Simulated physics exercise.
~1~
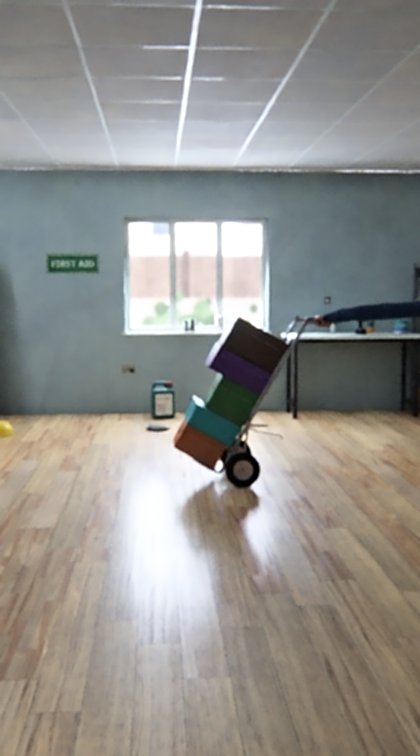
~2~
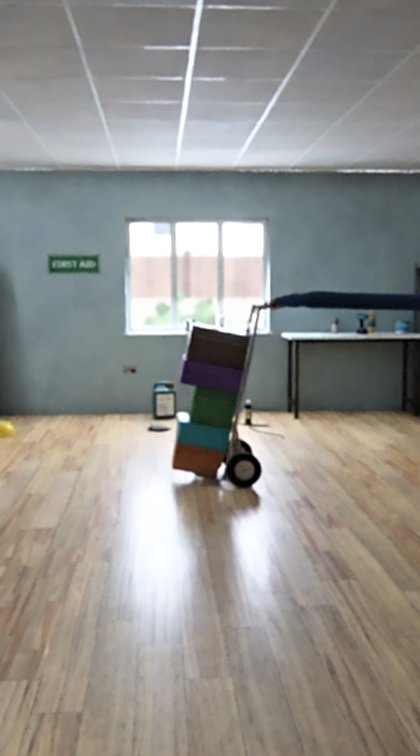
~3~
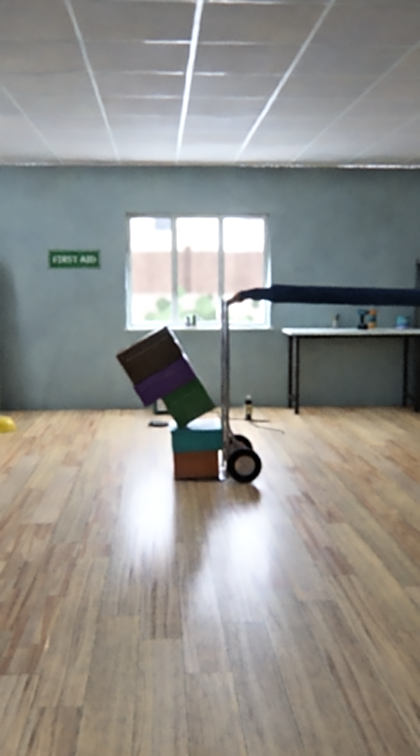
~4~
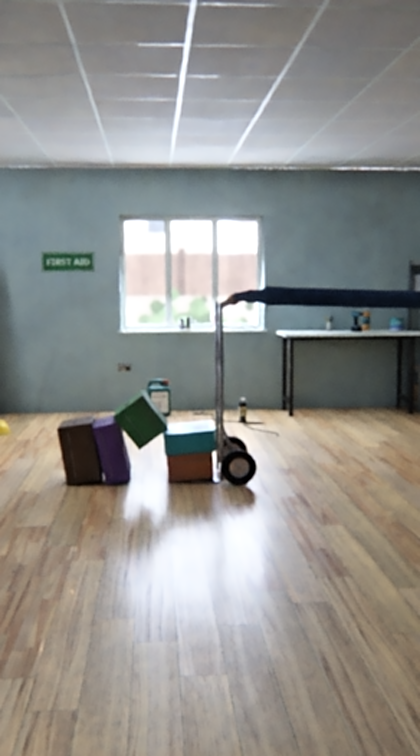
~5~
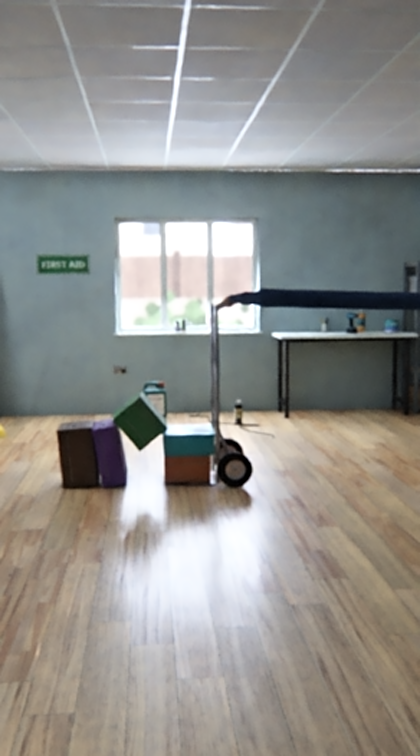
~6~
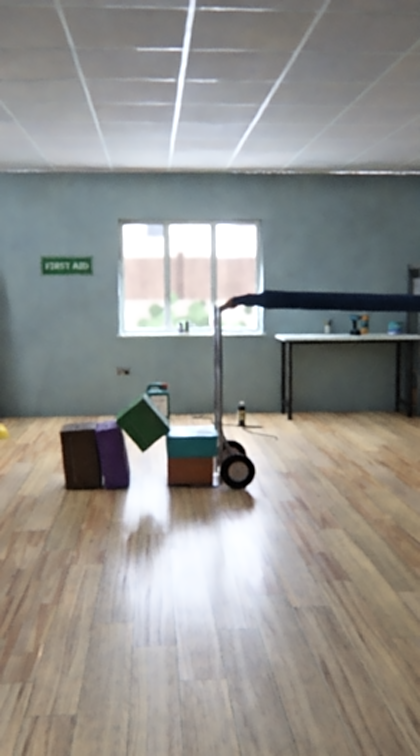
A stack of five colored boxes toppled as an arm swung a tilted sack truck upright; the brown and purple ones landed on the floor to the left, the green one came to rest leaning between them and the turquoise and orange pair, still stacked.
